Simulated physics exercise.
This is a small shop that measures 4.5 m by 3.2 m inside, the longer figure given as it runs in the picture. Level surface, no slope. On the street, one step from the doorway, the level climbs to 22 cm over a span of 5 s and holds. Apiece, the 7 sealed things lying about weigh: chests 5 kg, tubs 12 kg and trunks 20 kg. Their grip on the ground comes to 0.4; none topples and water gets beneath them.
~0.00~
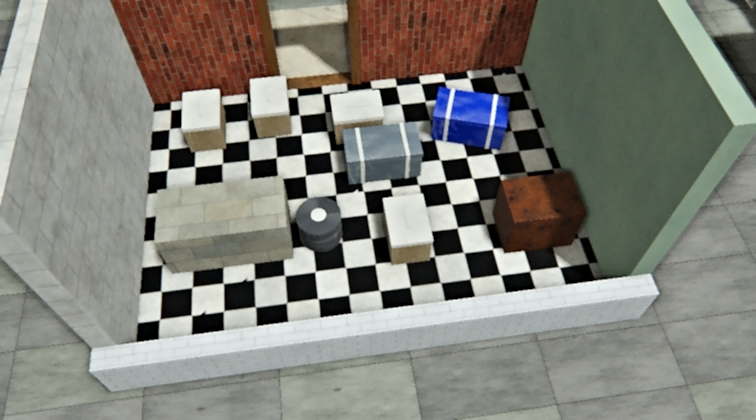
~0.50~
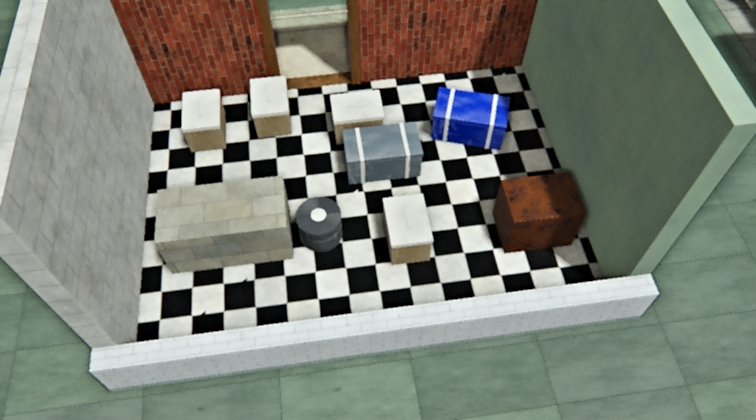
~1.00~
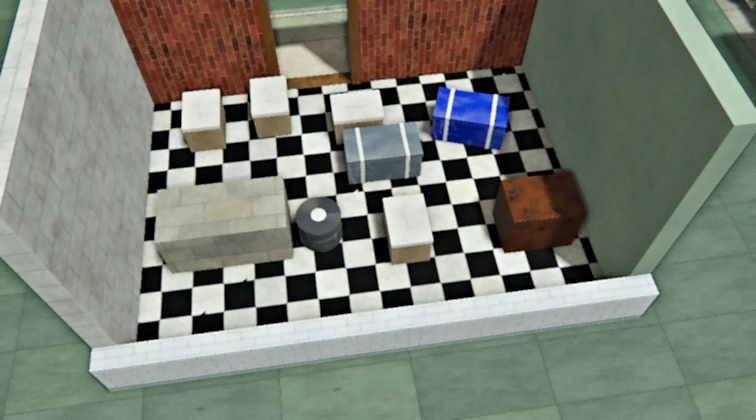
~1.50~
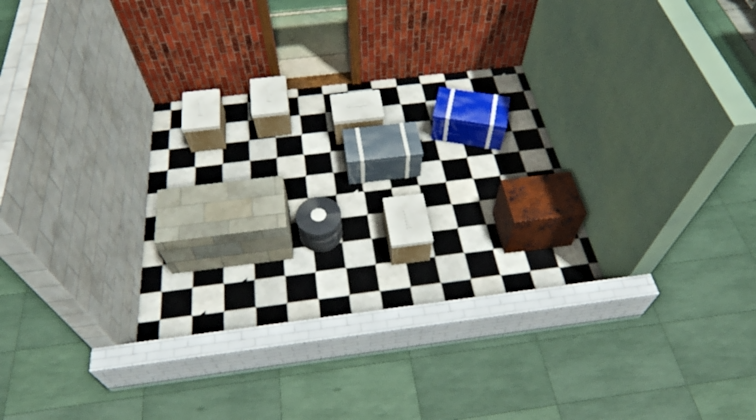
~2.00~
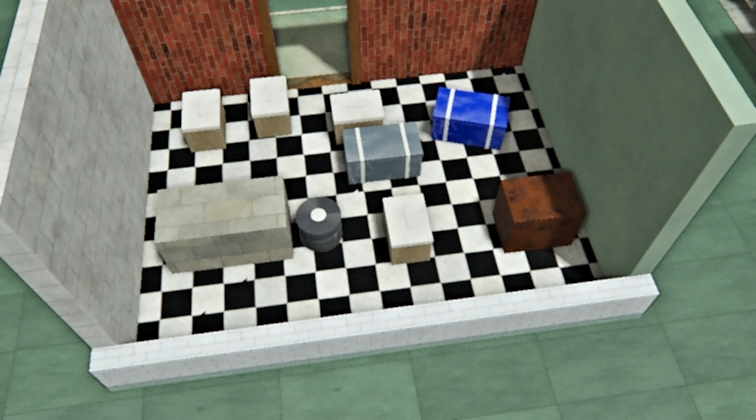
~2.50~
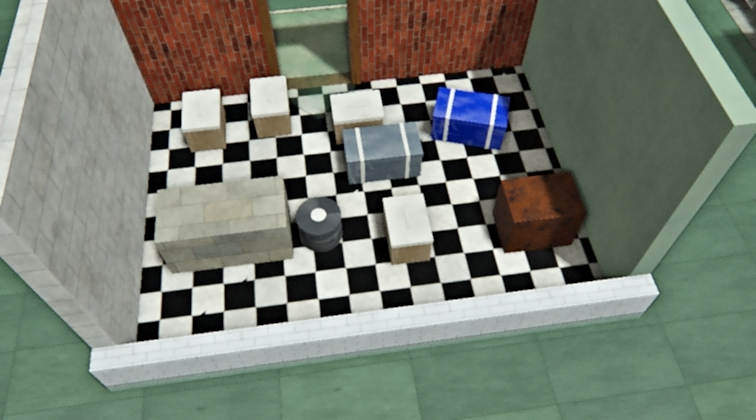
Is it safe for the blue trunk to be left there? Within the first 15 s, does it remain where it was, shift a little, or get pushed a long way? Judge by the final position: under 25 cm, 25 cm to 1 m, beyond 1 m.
It shifts a little.
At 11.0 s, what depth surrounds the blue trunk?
Roughly 5 cm.
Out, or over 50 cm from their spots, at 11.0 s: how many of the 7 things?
Answer: 6.
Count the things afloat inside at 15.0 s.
Tally: 7 of them.
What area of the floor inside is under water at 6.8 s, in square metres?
Wet area: Approx. 11.0 m2.
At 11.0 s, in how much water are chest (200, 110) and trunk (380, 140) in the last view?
Around 5 cm and 12 cm.
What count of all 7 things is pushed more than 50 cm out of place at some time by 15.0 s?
It adds up to 7.
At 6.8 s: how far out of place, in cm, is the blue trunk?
I'd put it at around 0 cm.
After 3.5 s the blue trunk is near (472, 107), 0.0 m from its start, aground; 0 afloat.
After 6.8 s the blue trunk is near (472, 107), 0.0 m from its start, aground; 2 afloat.
After 11.0 s the blue trunk is near (472, 106), 0.0 m from its start, aground; 6 afloat.
After 15.0 s the blue trunk is near (406, 106), 0.7 m from its start, afloat; 7 afloat.
